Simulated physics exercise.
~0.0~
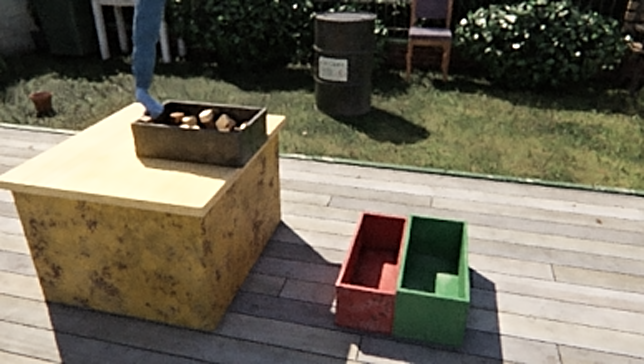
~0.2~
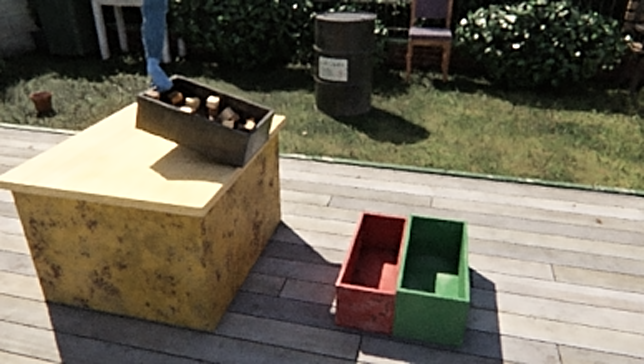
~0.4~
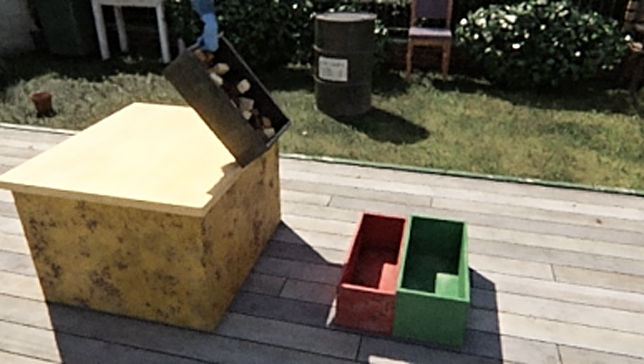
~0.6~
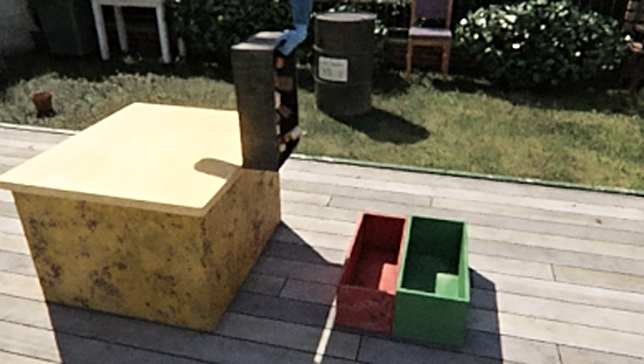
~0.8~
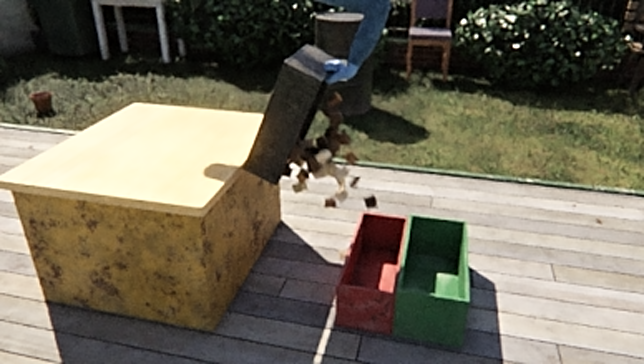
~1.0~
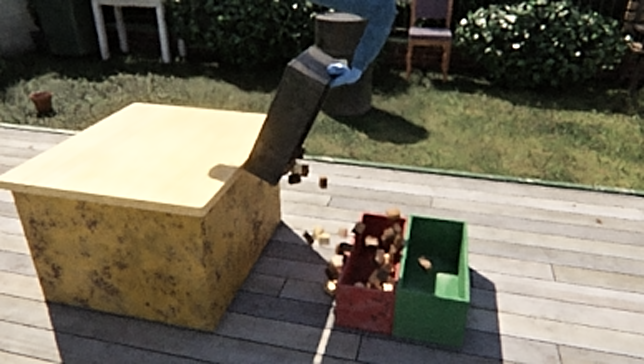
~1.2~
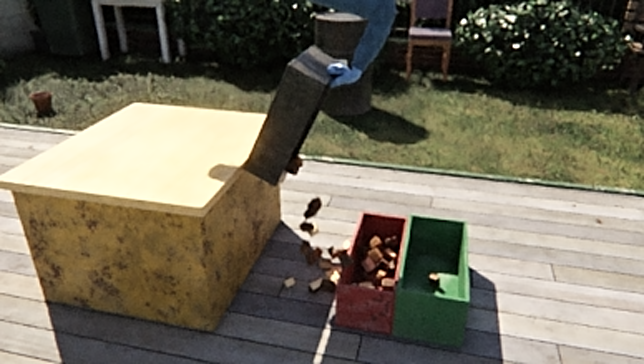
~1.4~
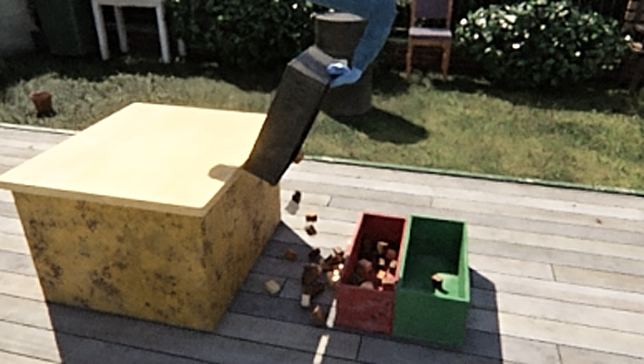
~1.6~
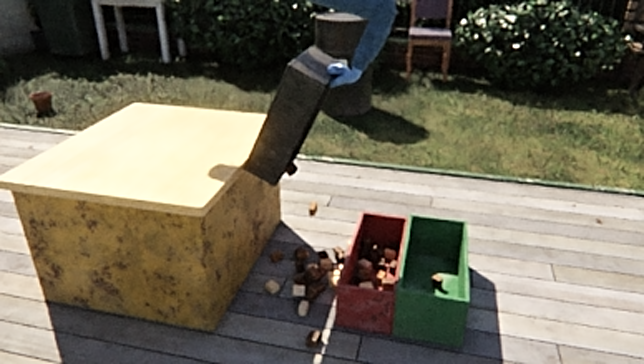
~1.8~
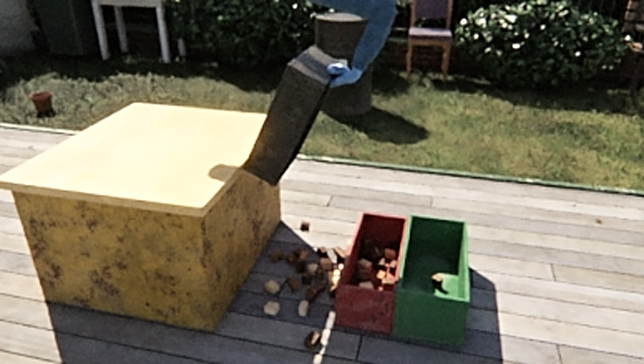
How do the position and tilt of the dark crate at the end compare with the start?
At the start the crate lies flat on top of the yellow bench. By the end it is farther right, held at the bench's right edge and tipped steeply with its mouth facing downward.
